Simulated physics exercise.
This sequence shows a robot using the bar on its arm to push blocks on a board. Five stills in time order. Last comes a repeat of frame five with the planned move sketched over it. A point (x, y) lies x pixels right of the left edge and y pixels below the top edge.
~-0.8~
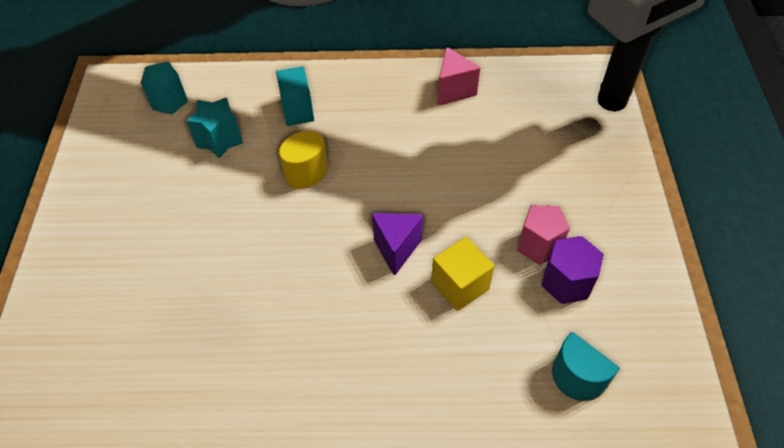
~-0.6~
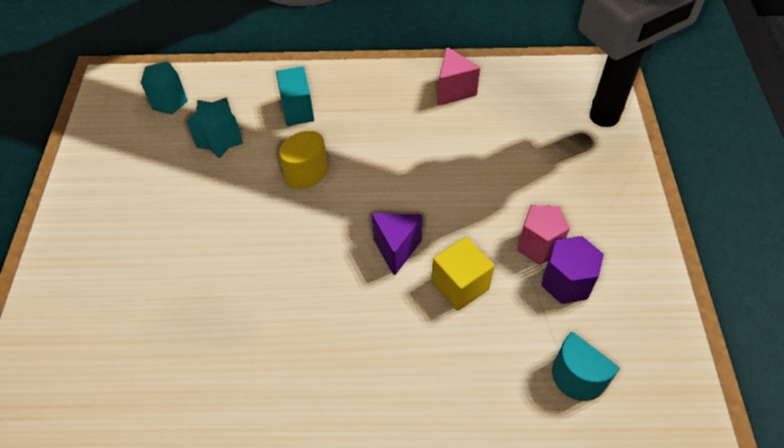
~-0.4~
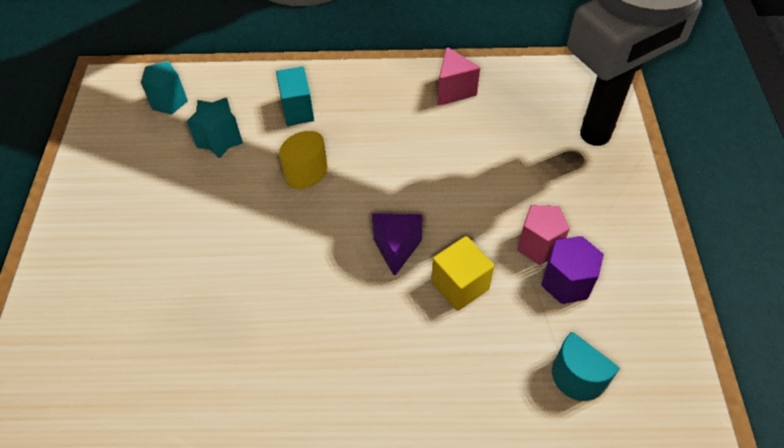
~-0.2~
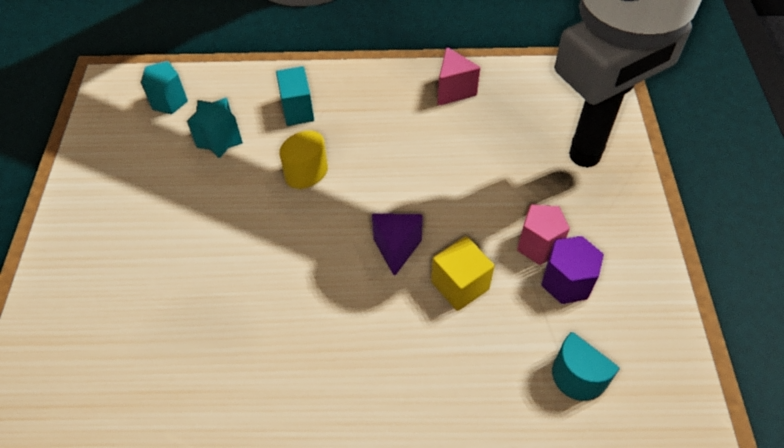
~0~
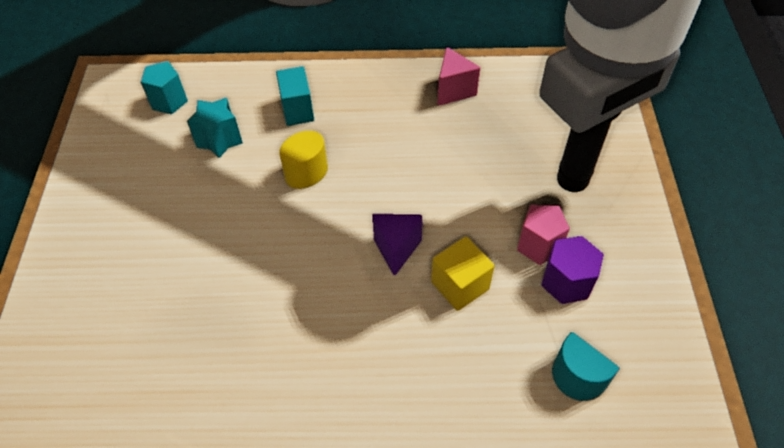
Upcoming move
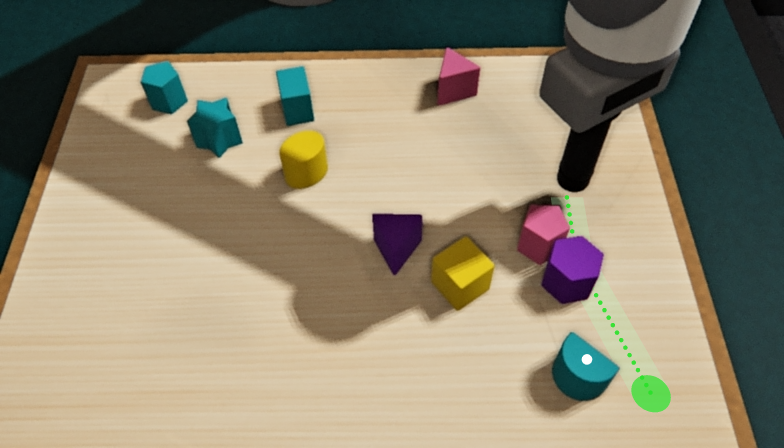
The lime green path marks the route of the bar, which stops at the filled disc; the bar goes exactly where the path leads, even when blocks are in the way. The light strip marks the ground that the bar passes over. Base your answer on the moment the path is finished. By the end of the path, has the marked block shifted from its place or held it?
The block in question stays where it was by the end.
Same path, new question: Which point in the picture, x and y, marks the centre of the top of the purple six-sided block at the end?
The middle of its top is at (578, 304).
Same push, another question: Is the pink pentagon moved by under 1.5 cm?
Yes, I think so.
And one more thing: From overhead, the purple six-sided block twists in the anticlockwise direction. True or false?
The claim does not hold.
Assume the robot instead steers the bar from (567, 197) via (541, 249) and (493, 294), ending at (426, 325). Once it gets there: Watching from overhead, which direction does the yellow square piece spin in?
Clockwise, from overhead.
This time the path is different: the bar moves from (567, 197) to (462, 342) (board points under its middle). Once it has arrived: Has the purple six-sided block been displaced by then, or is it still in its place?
The result: It moves.
Drawn move, from (567, 197) via (592, 289), ending at (651, 393); the dot is on the turquoise D-shaped block.
On the path given first. One third of the way, bar at (585, 242); purple six-sided block at (576, 270).
Two thirds of the way, bar at (620, 309); purple six-sided block at (578, 304), turned 80° clockwise.
At the end, bar at (661, 381); pink pentagon still; purple six-sided block at (578, 304), turned 80° clockwise; turquoise D-shaped block still.
